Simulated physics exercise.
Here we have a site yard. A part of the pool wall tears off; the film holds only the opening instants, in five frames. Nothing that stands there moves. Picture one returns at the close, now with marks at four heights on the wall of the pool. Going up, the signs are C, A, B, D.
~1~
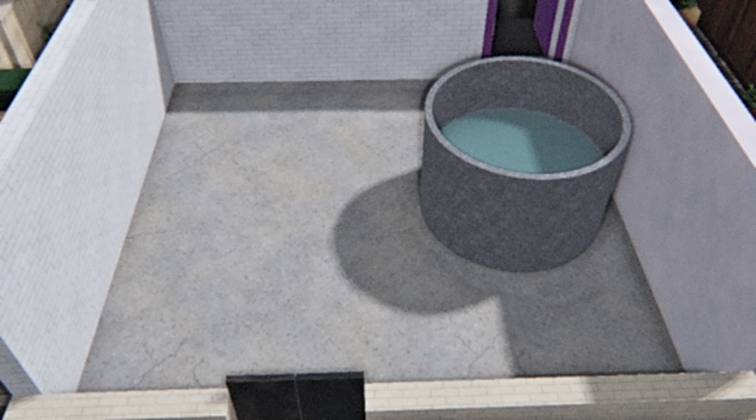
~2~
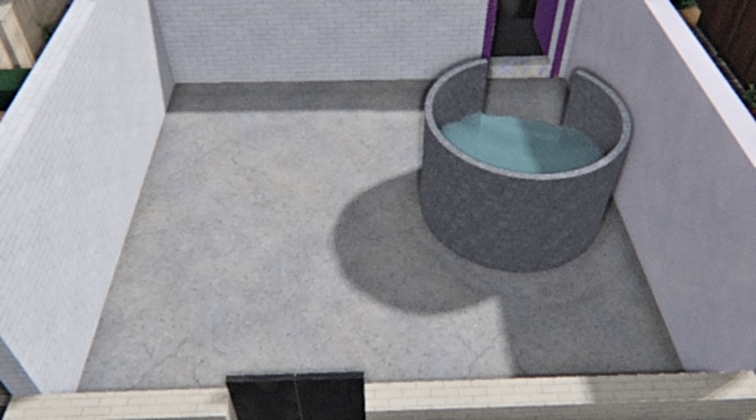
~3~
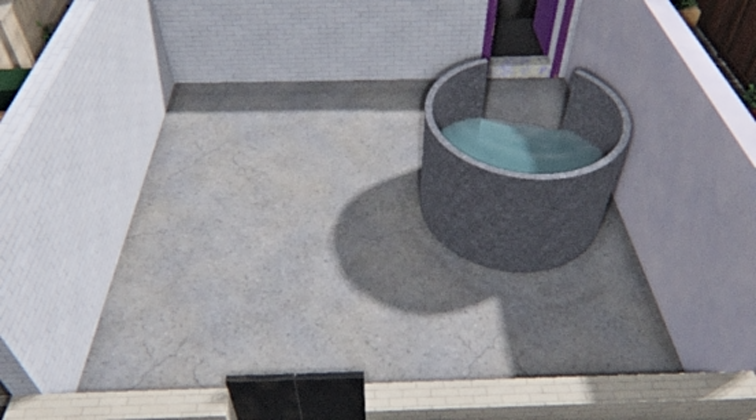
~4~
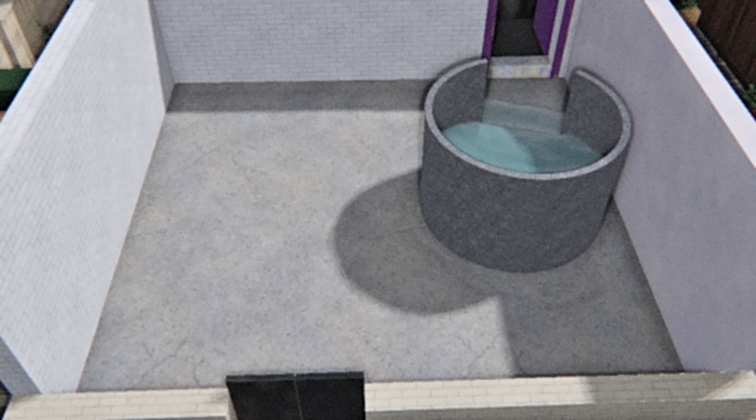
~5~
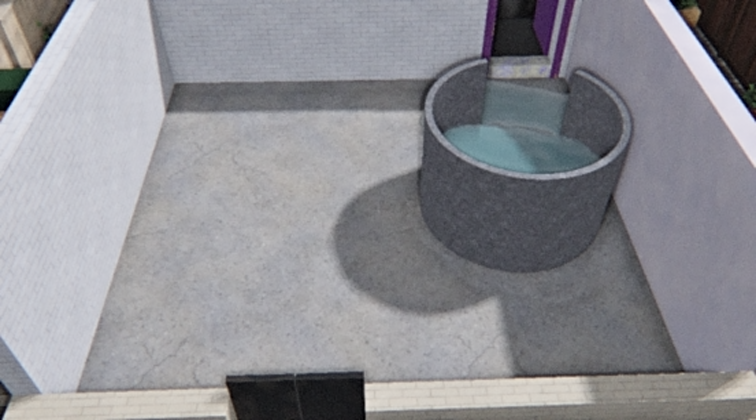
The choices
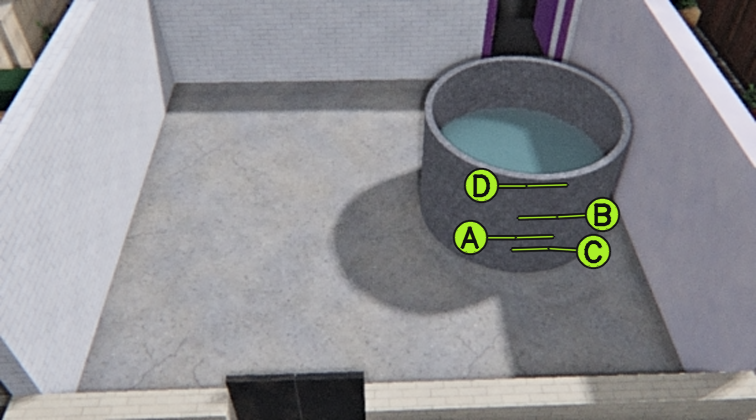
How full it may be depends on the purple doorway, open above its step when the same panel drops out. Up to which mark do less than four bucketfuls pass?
Level C just does it.
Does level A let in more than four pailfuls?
Yes, it does.
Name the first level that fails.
It is A.
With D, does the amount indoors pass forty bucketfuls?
Yes, it does.
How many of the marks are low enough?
One.
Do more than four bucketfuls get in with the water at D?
Yes, it does.
On the marked copy, A at (533, 237); B at (538, 217); C at (530, 249); D at (546, 185); from the bottom up C, A, B, D.
With A, about 11 bucketfuls get in.
With B, dozens of bucketfuls pour in.
With C, a bucket or two gets in.
With D, dozens of bucketfuls pour in.
